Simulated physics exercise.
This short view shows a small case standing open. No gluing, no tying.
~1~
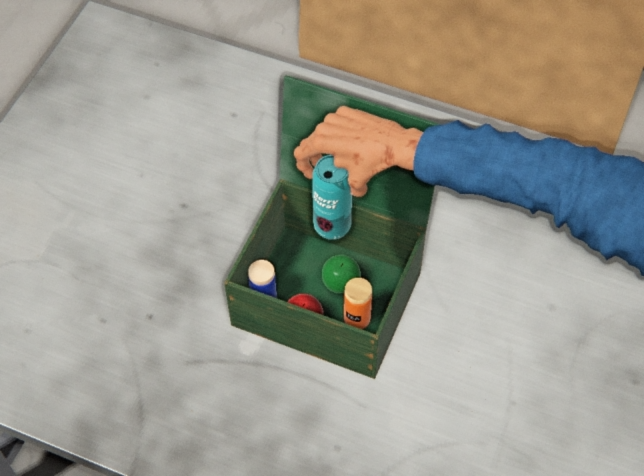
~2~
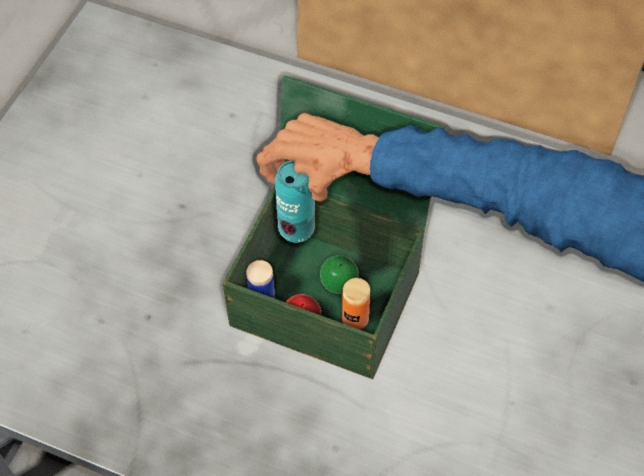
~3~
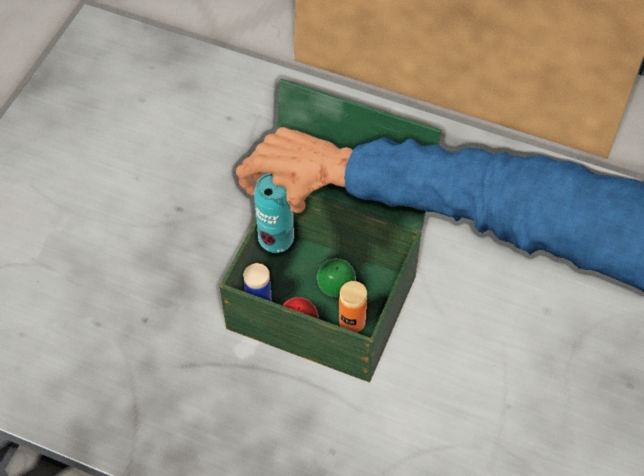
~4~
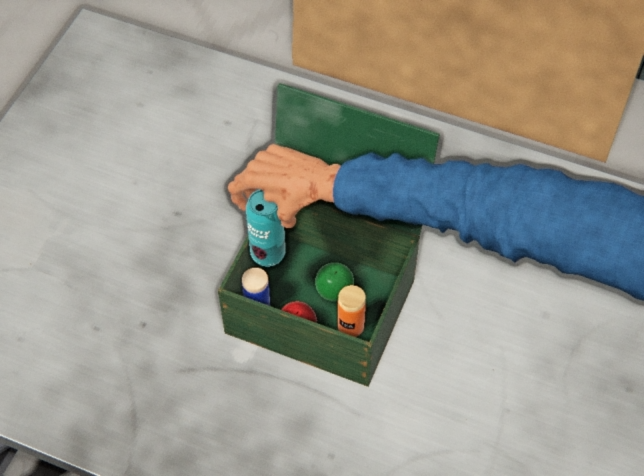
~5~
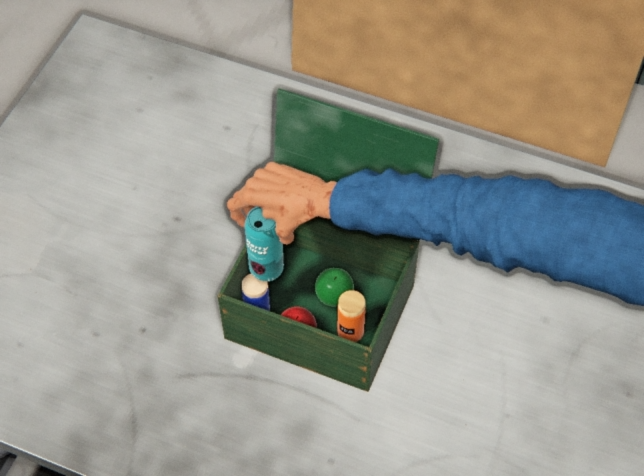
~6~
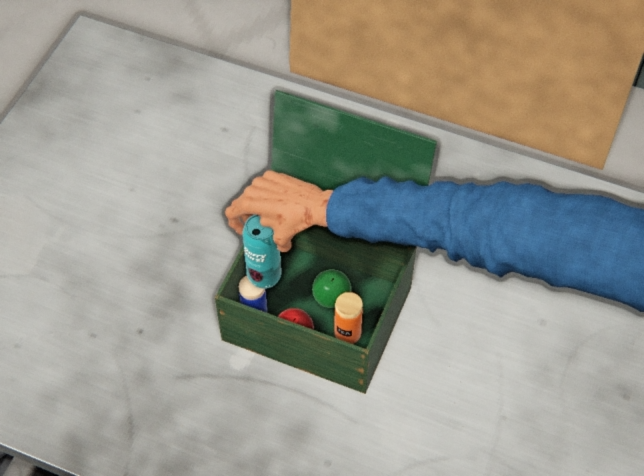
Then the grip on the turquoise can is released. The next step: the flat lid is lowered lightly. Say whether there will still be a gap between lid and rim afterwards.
There will be no gap.
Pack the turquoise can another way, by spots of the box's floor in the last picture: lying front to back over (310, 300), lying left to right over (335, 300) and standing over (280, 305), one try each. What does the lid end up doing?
Going in order, the lid comes down all the way, then comes down all the way, then comes down all the way.
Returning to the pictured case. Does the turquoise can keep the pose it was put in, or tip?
Result: It leans over.
Then, 1.00 s later than the last frame, lid starting down; turquoise can on its side near (305, 287); green apple moved about its own width.
Then, 1.80 s later than the last frame, lid 33° above the rim; turquoise can on its side near (309, 292); green apple moved about its own width.
When it is over, lid shut; lying over in the box, turquoise can; moved from the start, green apple; the other 3 as before. End places, in pixels of the last picture, turquoise can near (305, 287).
